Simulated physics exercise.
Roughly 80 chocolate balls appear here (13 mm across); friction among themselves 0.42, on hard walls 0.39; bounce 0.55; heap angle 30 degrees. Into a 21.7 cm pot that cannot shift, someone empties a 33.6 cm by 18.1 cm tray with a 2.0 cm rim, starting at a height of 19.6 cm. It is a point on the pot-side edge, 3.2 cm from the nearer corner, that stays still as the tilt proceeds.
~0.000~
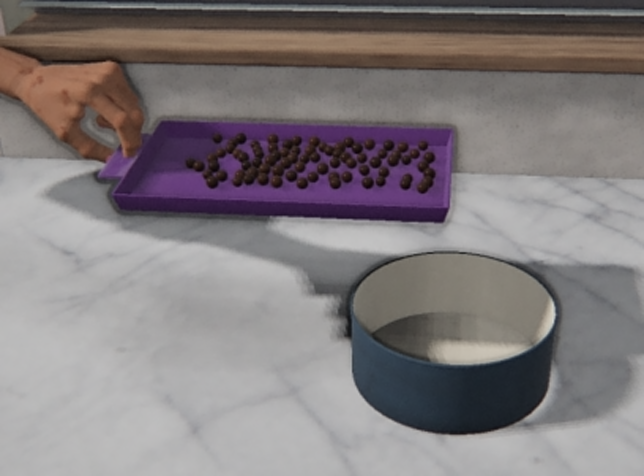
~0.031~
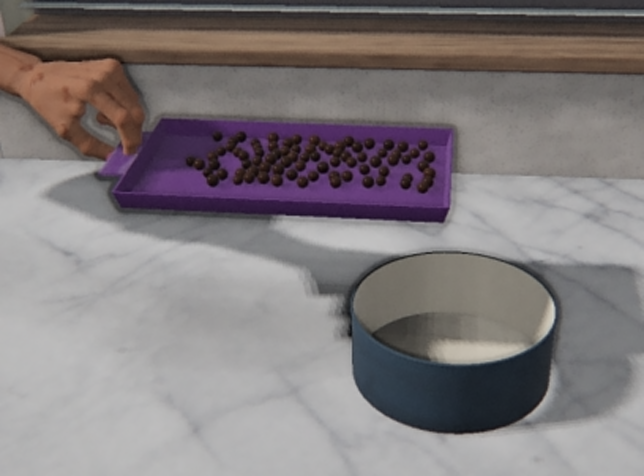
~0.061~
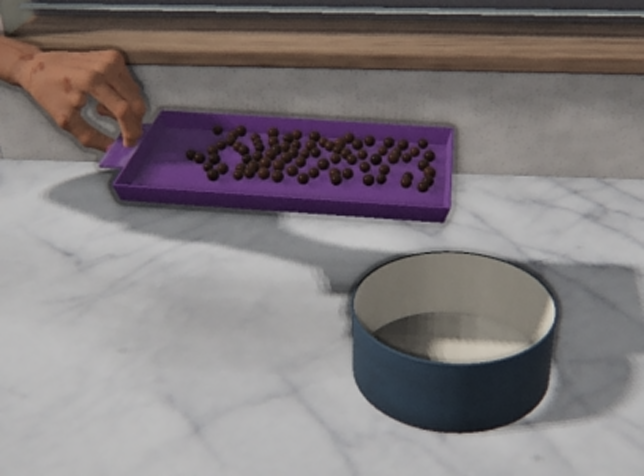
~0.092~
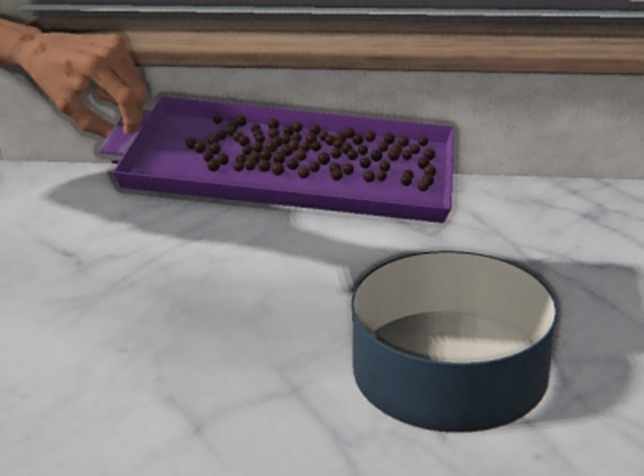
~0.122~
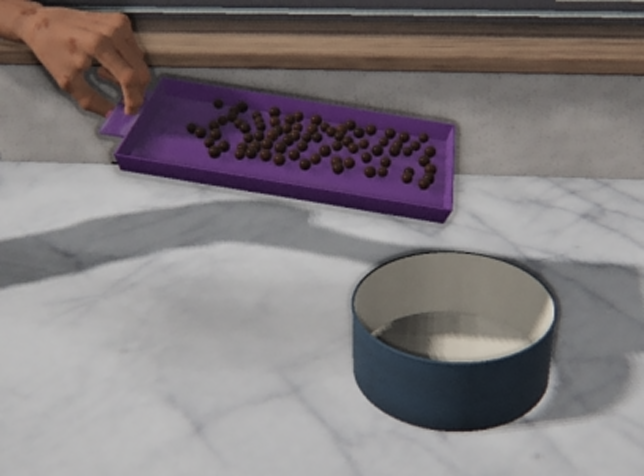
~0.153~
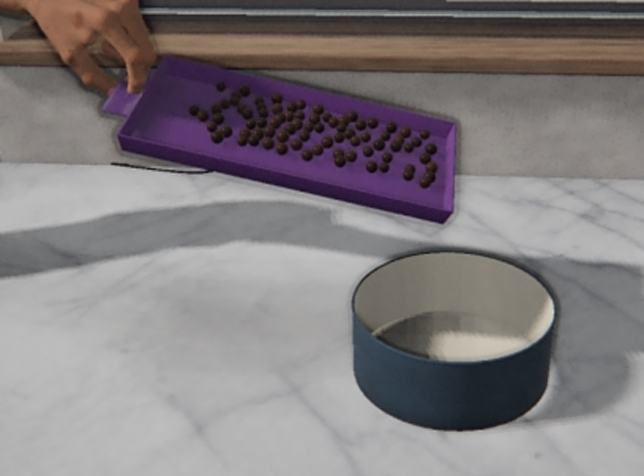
On a marble counter, a hand gradually tilts a purple tray of chocolate balls rightward.
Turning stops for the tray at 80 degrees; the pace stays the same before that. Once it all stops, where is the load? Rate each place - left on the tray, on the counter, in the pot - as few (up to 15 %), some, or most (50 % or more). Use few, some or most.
Tray: Few; counter: Some; pot: Most.
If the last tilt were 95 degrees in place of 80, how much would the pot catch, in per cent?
75 per cent.
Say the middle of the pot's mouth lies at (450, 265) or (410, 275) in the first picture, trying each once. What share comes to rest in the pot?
Around 40 per cent, then around 20 per cent.
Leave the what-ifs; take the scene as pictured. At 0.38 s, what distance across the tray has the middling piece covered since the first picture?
4 cm.
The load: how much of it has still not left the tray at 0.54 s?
It comes to near 100 per cent.
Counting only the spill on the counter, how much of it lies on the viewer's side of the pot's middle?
I'd put it at around 60 per cent.
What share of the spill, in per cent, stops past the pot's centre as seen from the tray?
About 100 percent of the spill.
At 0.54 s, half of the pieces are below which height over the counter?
About 24 cm.
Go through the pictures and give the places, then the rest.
In the first picture, tray tilt 0 degrees, front corners at (119, 192) and (444, 205); middle of the pieces at (305, 159); pot at (453, 304).
In the second picture, tray tilt 1 degrees, front corners at (119, 190) and (444, 205); middle of the pieces at (305, 158).
In the third picture, tray tilt 2 degrees, front corners at (120, 183) and (445, 205); middle of the pieces at (305, 154).
In the fourth picture, tray tilt 5 degrees, front corners at (120, 170) and (446, 205), lowest corner right front; middle of the pieces at (306, 147).
In the fifth picture, tray tilt 9 degrees, front corners at (121, 153) and (447, 206), lowest corner right front; middle of the pieces at (307, 138).
In the sixth picture, tray tilt 14 degrees, front corners at (124, 133) and (448, 208), lowest corner right front; middle of the pieces at (309, 128); pot at (453, 302). Its pace works out near 145 degrees a second.
After 0.38 s, tilt 47 degrees; the tray holds 100 %, the pot 0 %.
Then, at 0.54 s, tilt 71 degrees; the tray holds 100 %, the pot 0 %.
After 0.81 s, tilt 80 degrees; the tray holds 20 %, the pot 45 %.
At rest (2.1 s), tray 5 %, counter 20 %, pot 75 %.
